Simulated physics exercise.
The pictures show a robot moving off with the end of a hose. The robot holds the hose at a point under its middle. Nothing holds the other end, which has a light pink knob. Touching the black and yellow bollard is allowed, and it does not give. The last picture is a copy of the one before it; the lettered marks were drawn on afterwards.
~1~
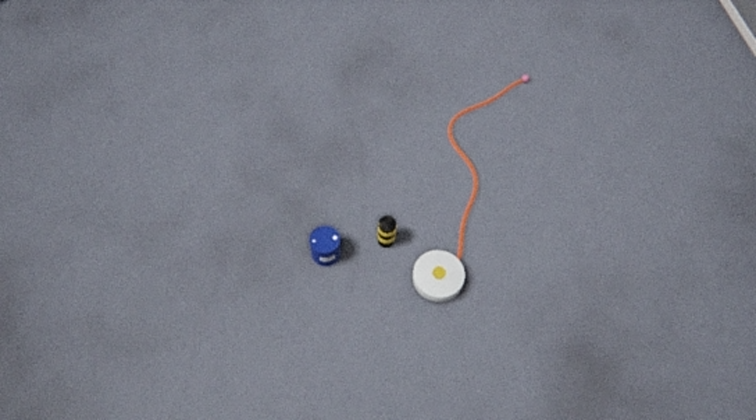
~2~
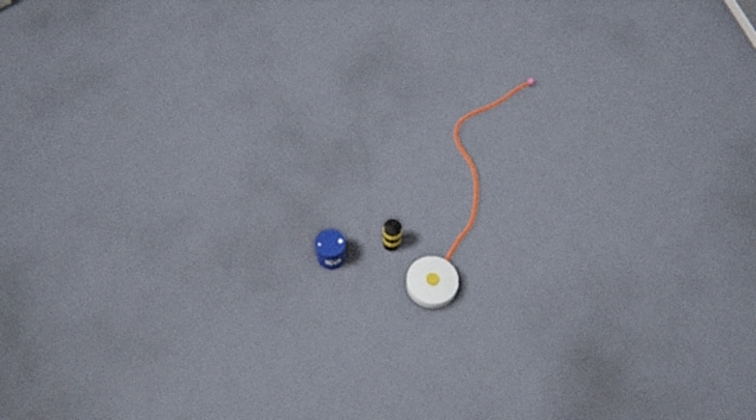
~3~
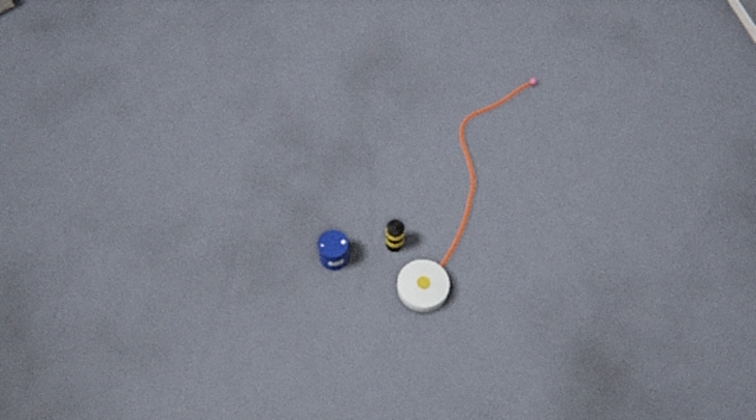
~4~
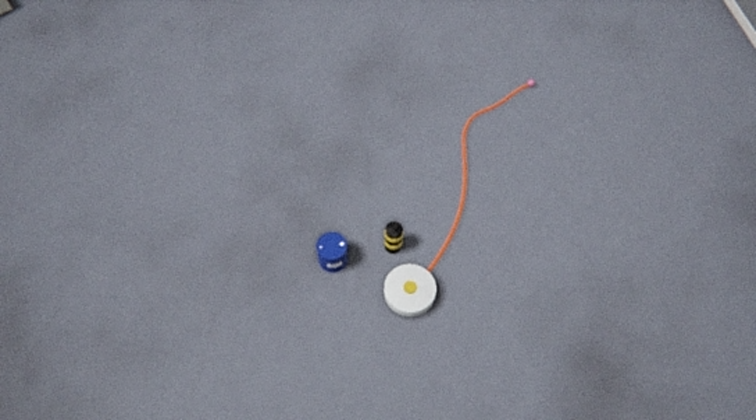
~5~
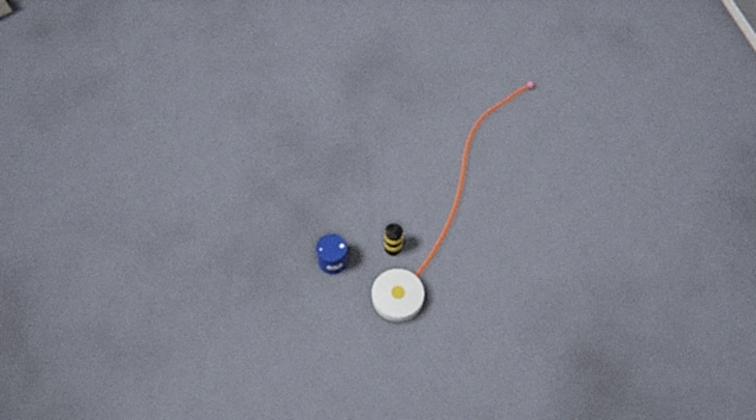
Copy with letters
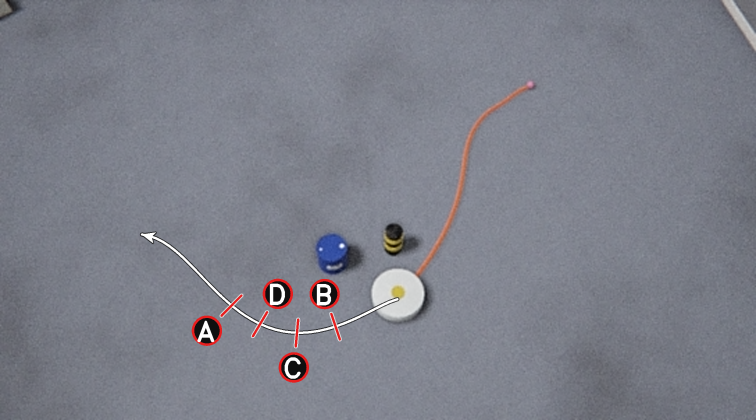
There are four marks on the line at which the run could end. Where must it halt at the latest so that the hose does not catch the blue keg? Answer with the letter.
The farthest safe stop is A.
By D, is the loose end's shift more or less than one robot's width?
More.
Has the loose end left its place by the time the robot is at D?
Yes.
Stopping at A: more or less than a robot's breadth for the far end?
More.
On the marked copy, A at (232, 305); B at (336, 327); C at (297, 333); D at (260, 324); the route from (397, 299) via (246, 316) to (142, 234).
With A. Early on, robot (339, 322), middle of the hose (440, 207), free end (506, 104).
Further on, robot (277, 327), middle of the hose (413, 238), free end (488, 131).
At the end, robot (230, 302), middle of the hose (394, 258), free end (475, 150); only the bollard has been touched, if anything.
As for the rest, B is safe but short; C is safe but short; D is safe but short.
